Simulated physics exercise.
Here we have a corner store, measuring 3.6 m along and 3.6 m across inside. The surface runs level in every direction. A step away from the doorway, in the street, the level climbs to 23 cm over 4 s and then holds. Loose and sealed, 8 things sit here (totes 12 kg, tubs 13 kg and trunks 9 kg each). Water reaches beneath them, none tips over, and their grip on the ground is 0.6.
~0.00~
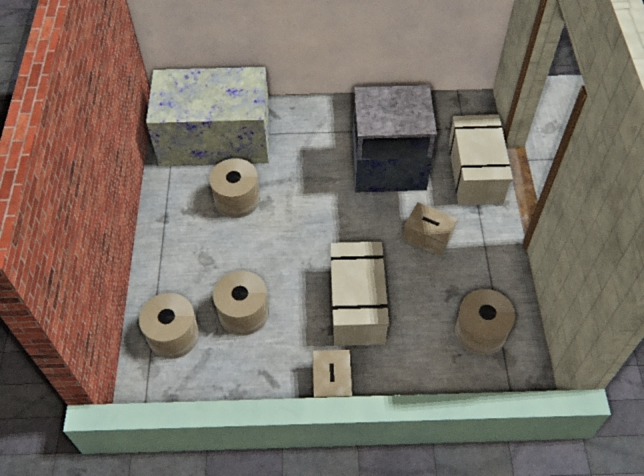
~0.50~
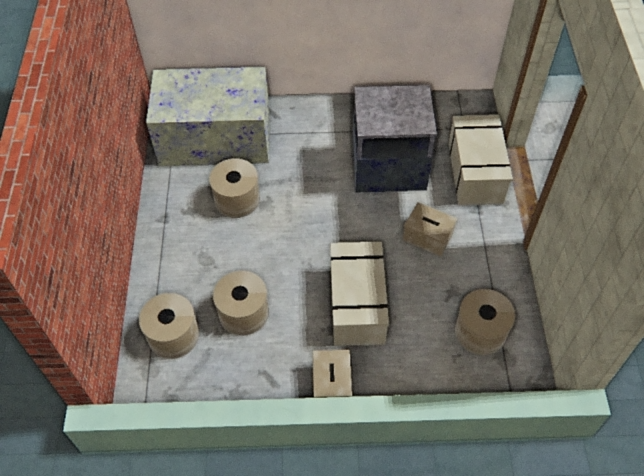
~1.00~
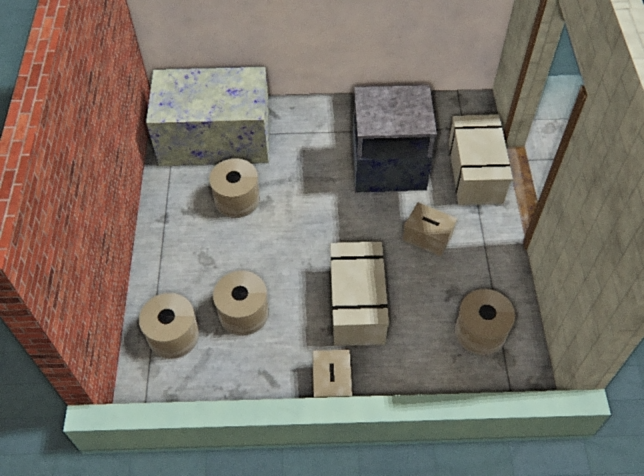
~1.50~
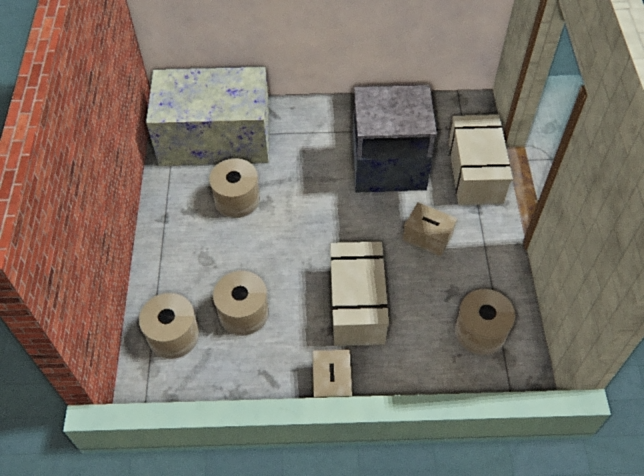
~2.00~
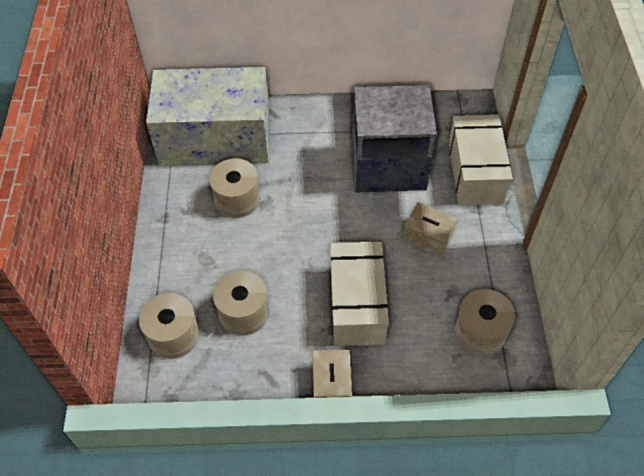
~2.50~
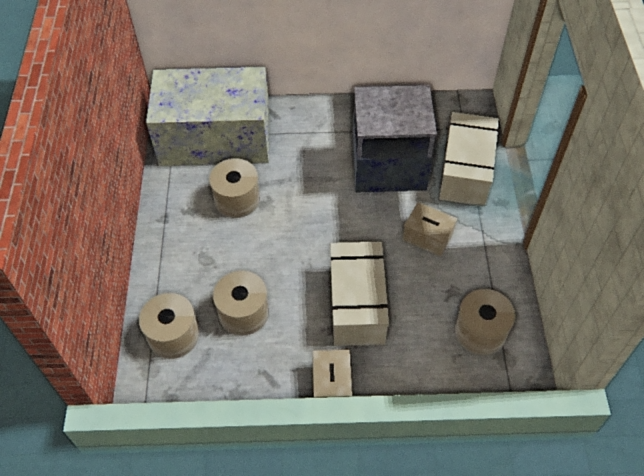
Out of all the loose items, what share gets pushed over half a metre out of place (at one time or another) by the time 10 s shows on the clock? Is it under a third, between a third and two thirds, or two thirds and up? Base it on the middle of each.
It is between a third and two thirds.
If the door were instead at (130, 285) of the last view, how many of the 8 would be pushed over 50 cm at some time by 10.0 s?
Then it comes to 6 of them.
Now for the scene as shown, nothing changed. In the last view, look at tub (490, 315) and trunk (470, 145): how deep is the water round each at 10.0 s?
Some 6 cm at the first, some 12 cm at the second.
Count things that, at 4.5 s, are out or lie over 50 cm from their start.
The number by then is 0.
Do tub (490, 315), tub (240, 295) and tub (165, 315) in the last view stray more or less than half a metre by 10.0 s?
Order as asked - a smaller shift, a smaller shift, a smaller shift.
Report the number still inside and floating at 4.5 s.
At that instant the tally stands at 1.
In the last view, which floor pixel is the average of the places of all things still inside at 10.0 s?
Around (295, 280).
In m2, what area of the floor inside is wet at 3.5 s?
Close to 2.5 m2, I'd say.
After 3.5 s 0 of 8 are over 50 cm from their spots; 0 afloat.
After 4.5 s 0 of 8 are over 50 cm from their spots; 1 afloat.
After 7.0 s 3 of 8 are over 50 cm from their spots; 2 afloat.
After 10.0 s 4 of 8 are over 50 cm from their spots, and 4 have been at some point; 7 afloat.
